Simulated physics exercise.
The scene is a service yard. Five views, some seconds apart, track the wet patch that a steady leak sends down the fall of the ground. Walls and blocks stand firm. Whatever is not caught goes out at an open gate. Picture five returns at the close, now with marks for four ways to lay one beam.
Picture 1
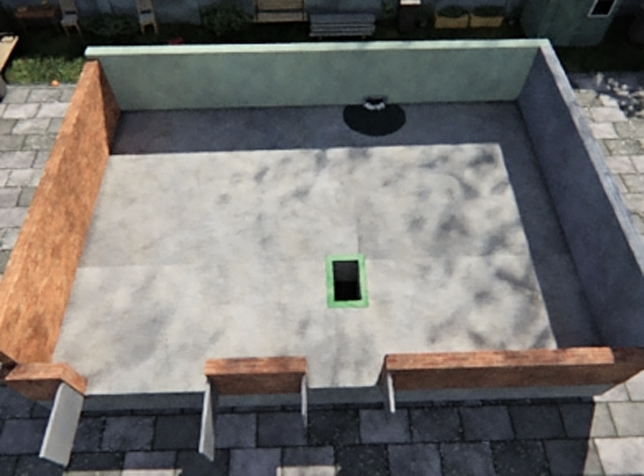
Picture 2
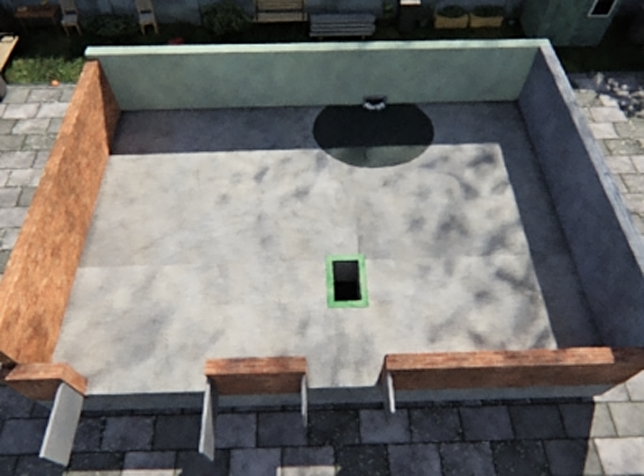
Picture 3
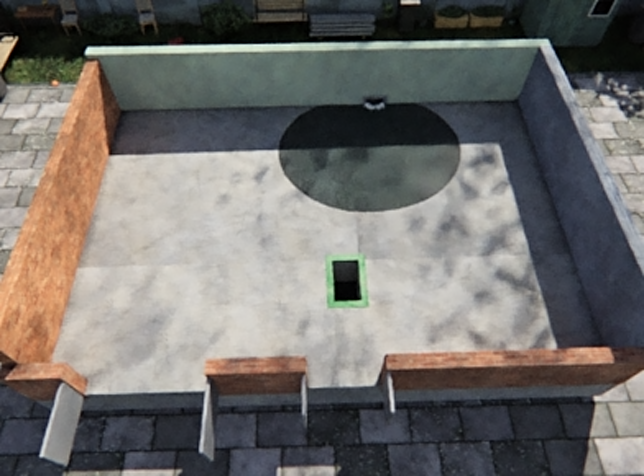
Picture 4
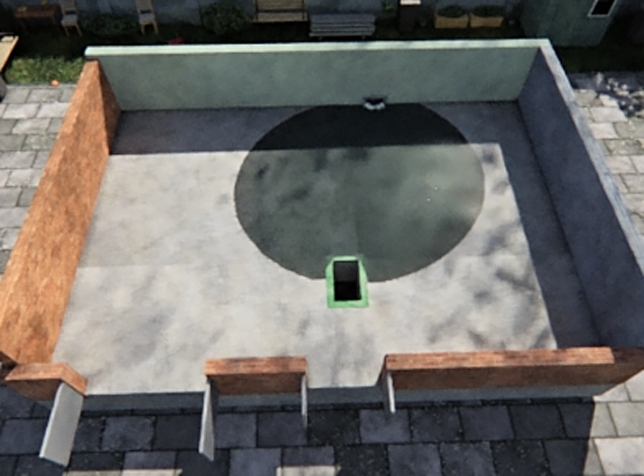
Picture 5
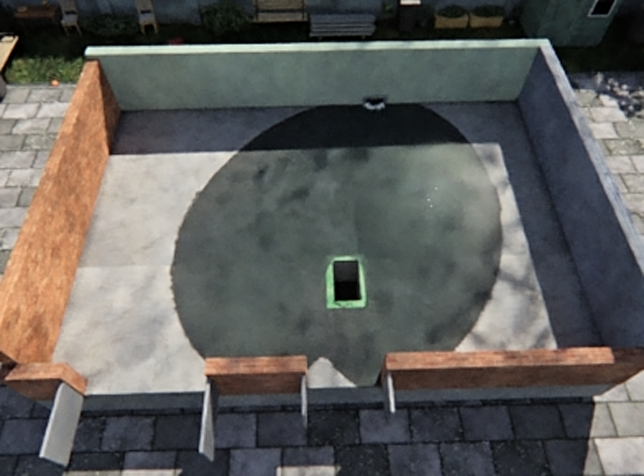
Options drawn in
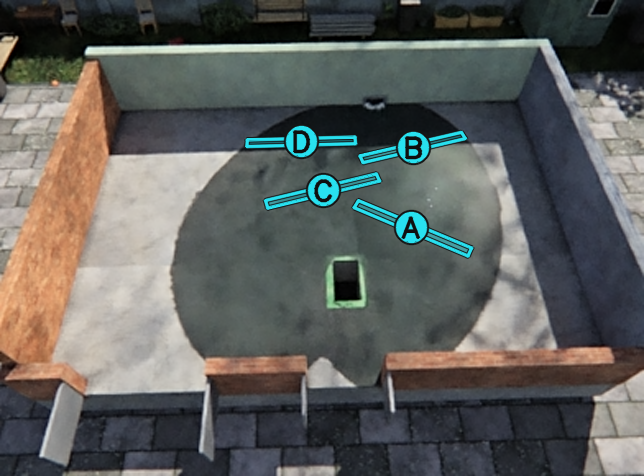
Dark water spreads from a small outlet at the foot of the pale green back wall, across the grey floor of a walled service yard seen from high above. Orange-brown walls stand left and in front, where there are open gaps, a grey one right, and a green-rimmed gully sits near the middle. The rounded pool widens forward, reaches the gully, then surrounds it and nears the front wall, while the camera stays still.
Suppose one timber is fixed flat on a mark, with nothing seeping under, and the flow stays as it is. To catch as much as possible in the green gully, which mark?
D is best.
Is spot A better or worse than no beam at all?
It is worse.
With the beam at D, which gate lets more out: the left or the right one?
The left one.
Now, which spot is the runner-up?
The answer is C.
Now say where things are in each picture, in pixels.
Outfall at (375, 100); green gully at (347, 280); open gate at (152, 379); open gate at (344, 373); water covers 2 % of the ground and shows as far out as (363, 131); green gully still dry.
Water covers 7 % of the ground and shows as far out as (386, 165); green gully still dry.
Water covers 16 % of the ground and shows as far out as (317, 198); green gully still dry.
Water covers 30 % of the ground and shows as far out as (283, 263); green gully taking water.
Water covers 49 % of the ground and shows as far out as (192, 332); green gully taking water.
On the marked copy, A from (356, 204) to (469, 251); B from (361, 159) to (463, 135); C from (266, 204) to (377, 177); D from (247, 143) to (355, 140).
For spot A, about 5 % of the stream runs into the green gully, about 94 % out by the gates.
For spot B, about 6 % of the stream runs into the green gully, about 92 % out by the gates.
For spot C, about 12 % of the stream runs into the green gully, about 87 % out by the gates.
For spot D, about 20 % of the stream runs into the green gully, about 79 % out by the gates.
